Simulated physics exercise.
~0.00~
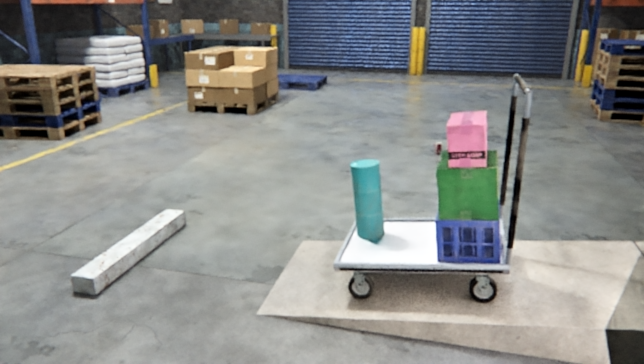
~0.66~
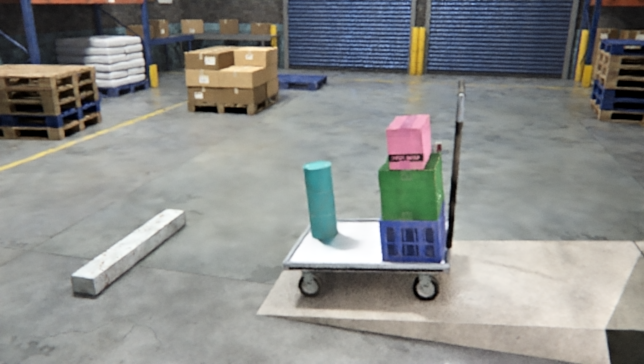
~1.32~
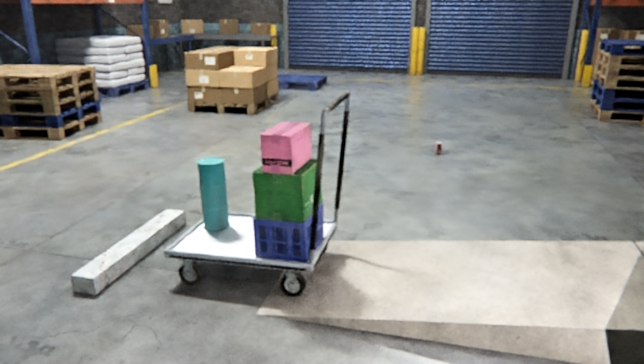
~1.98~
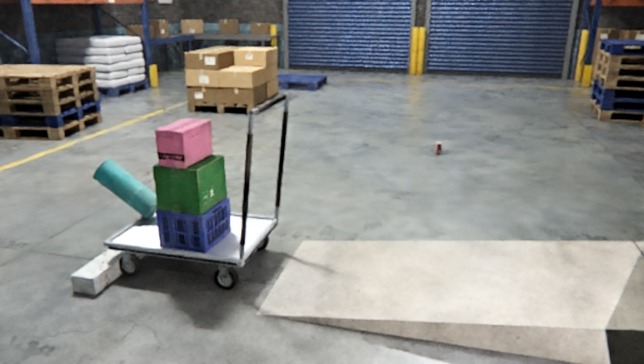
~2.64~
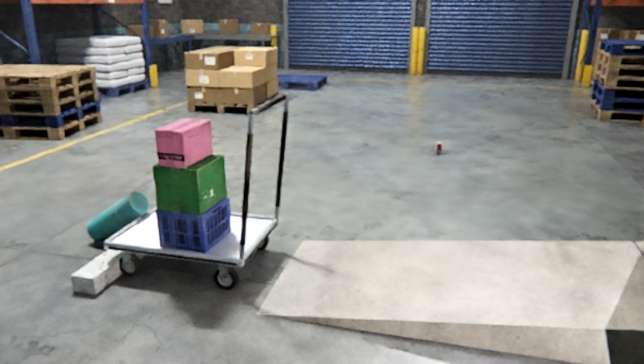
We see a trolley carrying a turquoise canister beside a stacked blue crate, green box and pink parcel roll left down a ramp and across the floor to a kerb, where the canister topples off the left side while the stack stays upright.
